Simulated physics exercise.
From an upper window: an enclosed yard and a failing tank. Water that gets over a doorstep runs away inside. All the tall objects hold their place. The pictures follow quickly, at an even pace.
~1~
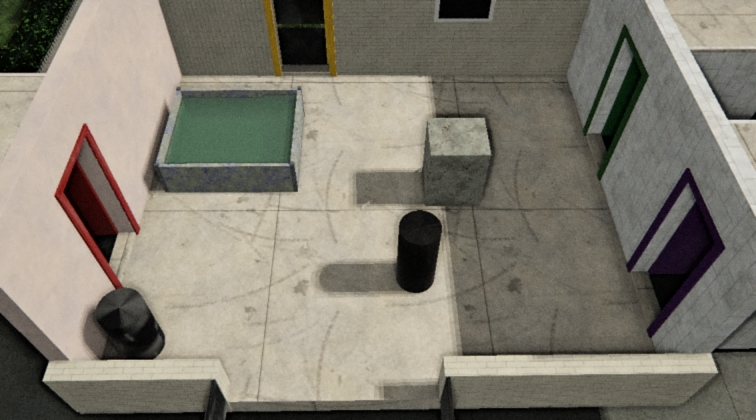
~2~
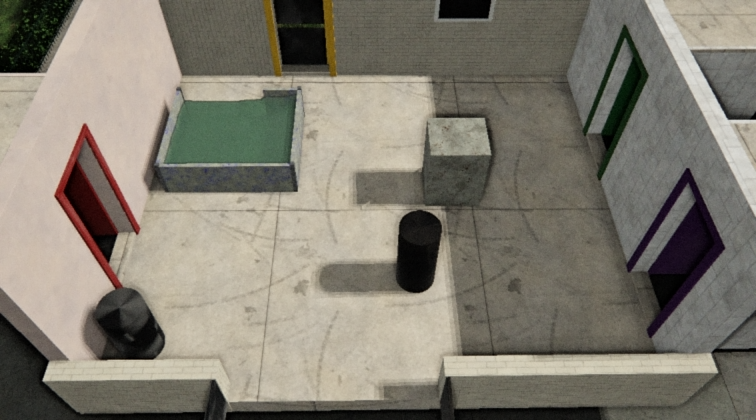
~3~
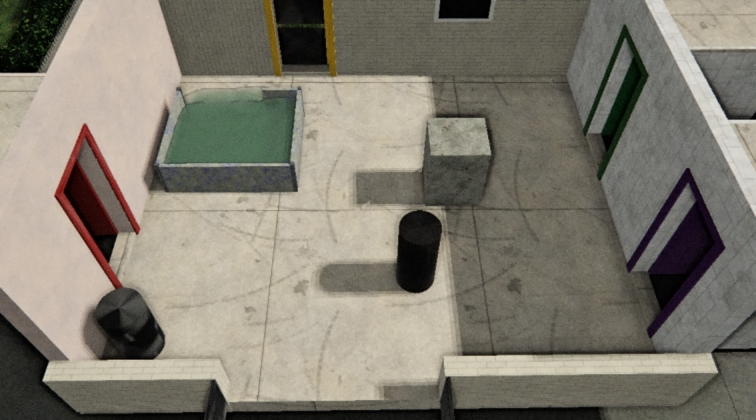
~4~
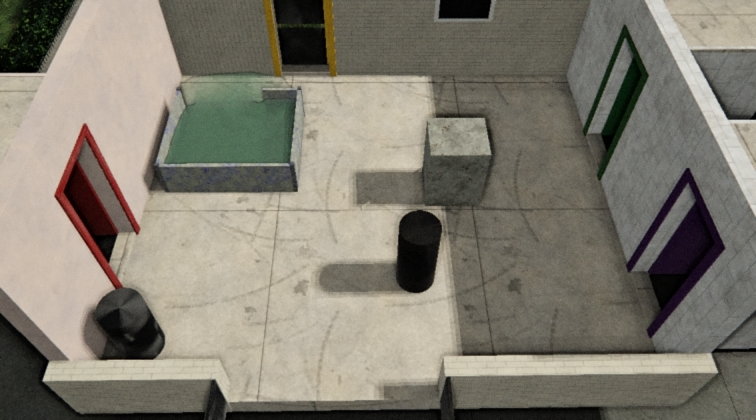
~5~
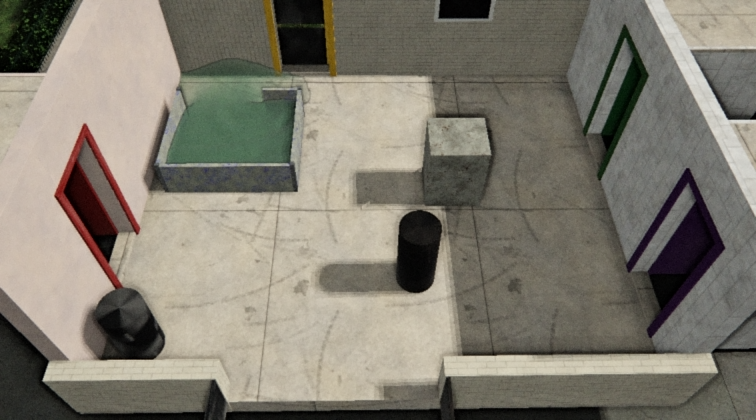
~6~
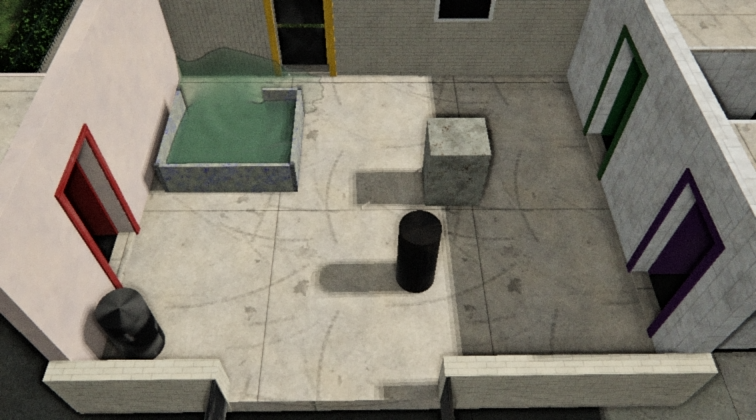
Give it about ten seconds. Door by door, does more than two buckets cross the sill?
One by one: The green door lets in a lot; the red door admits no more than that; the purple door admits no more than that; the yellow door lets in a lot.
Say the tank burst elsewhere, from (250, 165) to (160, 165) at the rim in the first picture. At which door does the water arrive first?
It is the door marked red.
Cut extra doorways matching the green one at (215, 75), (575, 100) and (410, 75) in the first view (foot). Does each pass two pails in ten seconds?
In that order: Floods, is under, stays under.
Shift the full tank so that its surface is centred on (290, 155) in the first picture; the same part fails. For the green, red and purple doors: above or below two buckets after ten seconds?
Then: Green door keeps below it; red door keeps below it; purple door stays under.
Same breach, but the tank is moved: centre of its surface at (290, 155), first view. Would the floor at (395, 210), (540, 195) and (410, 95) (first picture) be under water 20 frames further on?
In that order: Free of water, dry, awash.
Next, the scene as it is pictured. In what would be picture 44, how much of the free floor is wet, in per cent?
About 55 per cent.
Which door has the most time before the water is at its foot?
I say the one in purple.
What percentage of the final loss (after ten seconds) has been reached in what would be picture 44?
About 70 per cent.
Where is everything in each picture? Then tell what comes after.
In the first picture, the open tank at (233, 128) is whole and still.
In the second picture, the front is at a hidden place, out from the gap on the open tank's far side.
In the third picture, the front is at a hidden place, out from the gap on the open tank's far side.
In the fourth picture, the front is at (199, 77), out from the gap on the open tank's far side.
In the fifth picture, water pours out on the open tank's far side and has run to (299, 77).
In the sixth picture, the front is at (315, 77), out from the gap on the open tank's far side.
A moment on, water covers 10 % of the floor; the green door not reached, the red door not reached, the purple door not reached, the yellow door under two buckets in.
Next, water covers 20 % of the floor; the green door not reached, the red door not reached, the purple door not reached, the yellow door under two buckets in.
Then, water covers 40 % of the floor; the green door not reached, the red door wet at the sill, nothing in, the purple door not reached, the yellow door over two buckets in.
Later, water covers 55 % of the floor; the green door over two buckets in, the red door wet at the sill, nothing in, the purple door wet at the sill, nothing in, the yellow door over two buckets in.
In the end, water covers 75 % of the floor; the green door over two buckets in, the red door wet at the sill, nothing in, the purple door wet at the sill, nothing in, the yellow door over two buckets in.
